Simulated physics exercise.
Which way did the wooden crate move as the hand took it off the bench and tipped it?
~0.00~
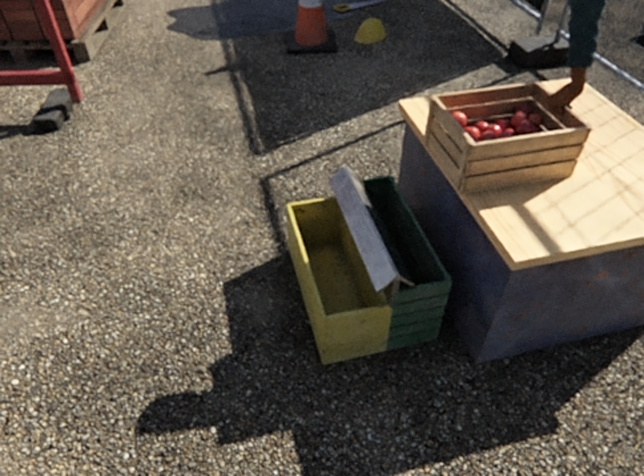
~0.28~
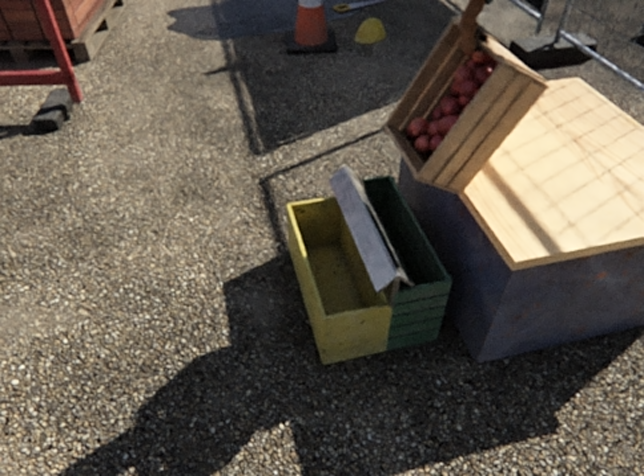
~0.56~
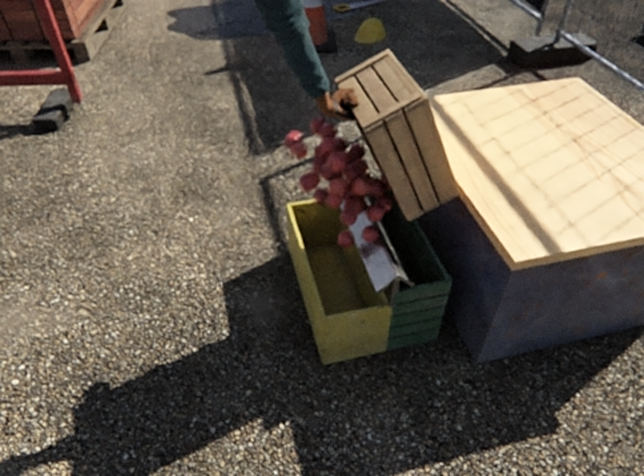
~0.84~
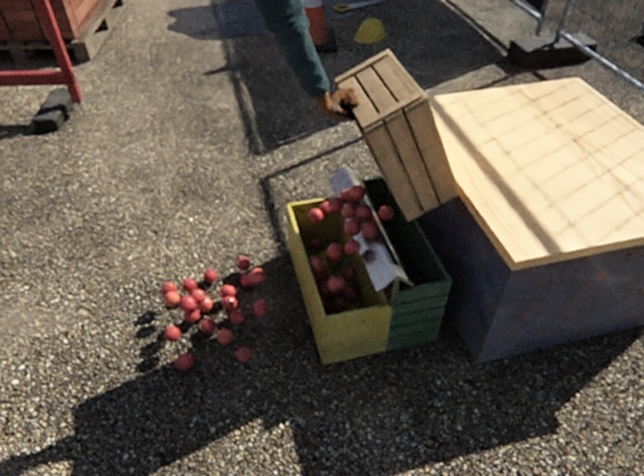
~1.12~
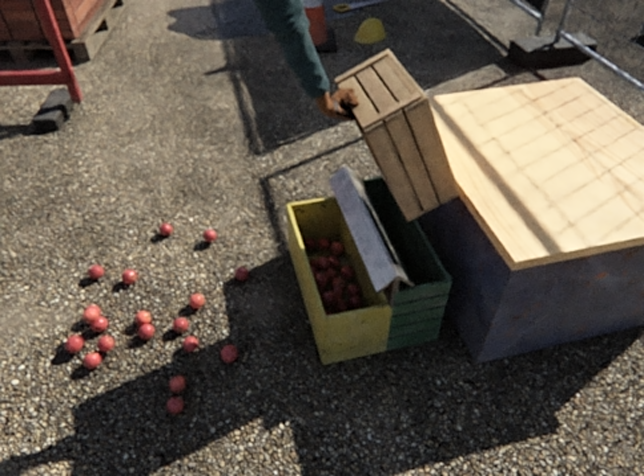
The wooden crate moved to the left, off the bench and toward the two open containers.
A hand lifted a wooden crate of round red pieces off a bench and tipped it over a yellow tub and a green bin. Many pieces dropped into the yellow tub, while others overshot it and scattered on the ground to the left.
